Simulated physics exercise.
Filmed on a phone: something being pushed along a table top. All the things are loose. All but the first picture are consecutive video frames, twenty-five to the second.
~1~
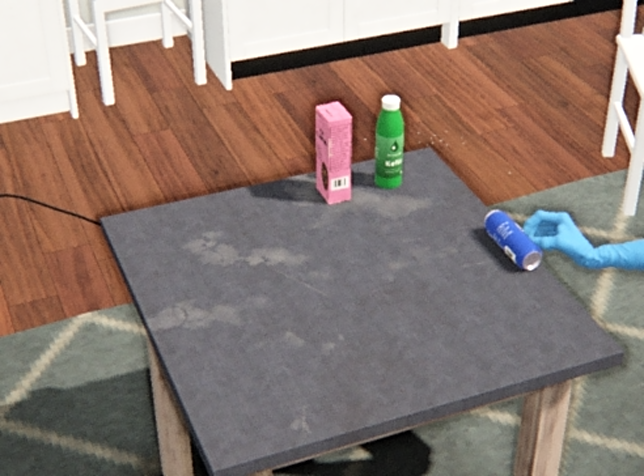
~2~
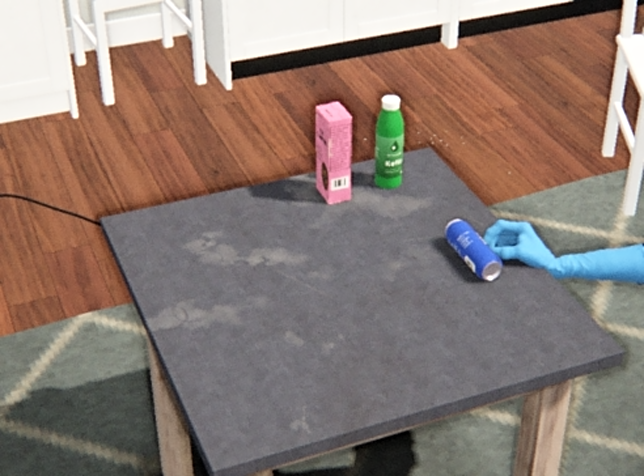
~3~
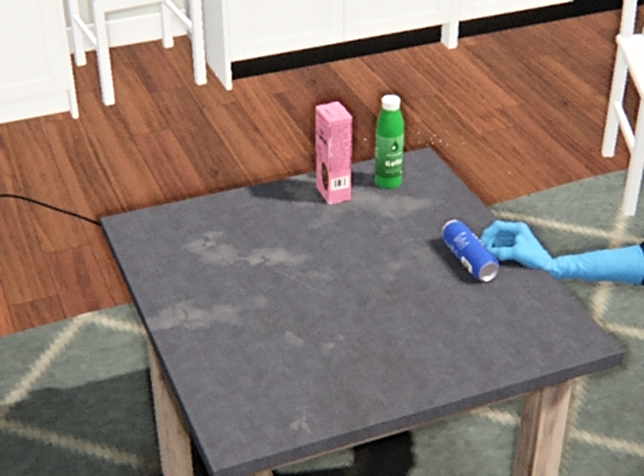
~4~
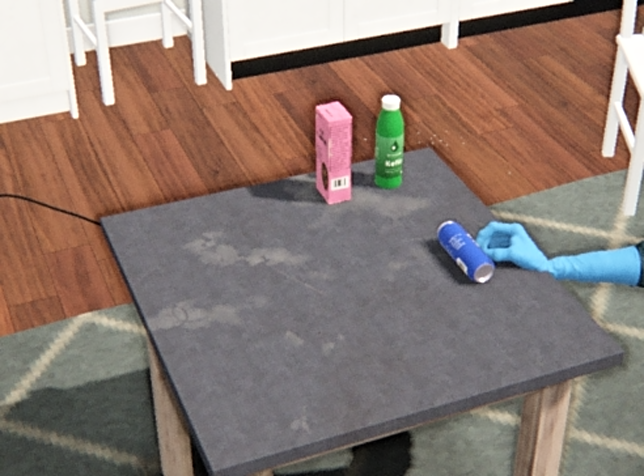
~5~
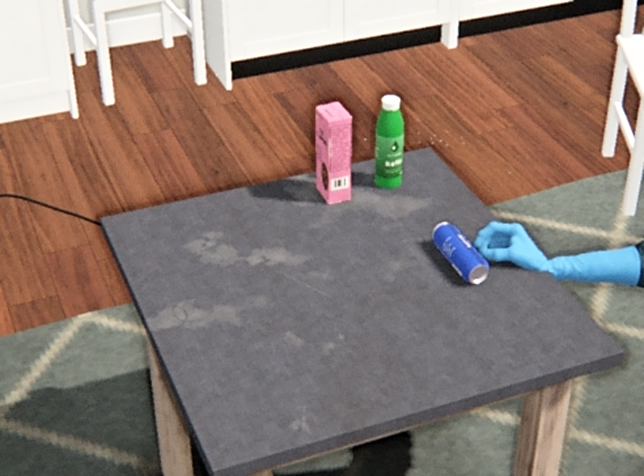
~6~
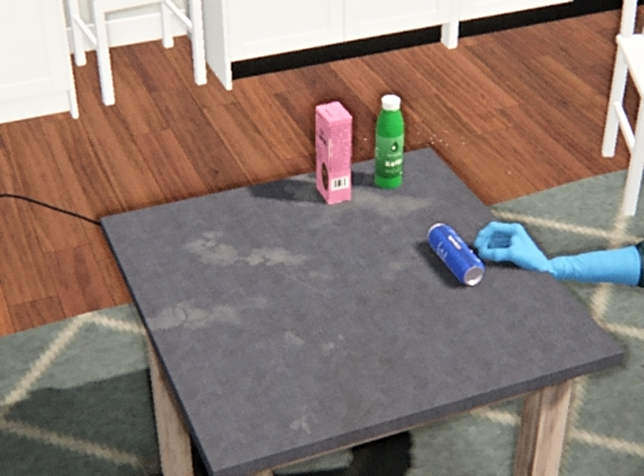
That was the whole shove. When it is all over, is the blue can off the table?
The blue can is still on the table.
Then, 0.10 s past the last view, blue can displaced about its own width near (445, 257).
Then, 0.20 s past the last view, blue can displaced about its own width near (435, 259).
Then, 0.40 s past the last view, blue can displaced well along near (422, 262).
Then, 0.90 s past the last view, blue can displaced well along near (416, 264).
Finally, moved from the start, blue can. Final places as the last picture's camera would see them, blue can near (416, 264).
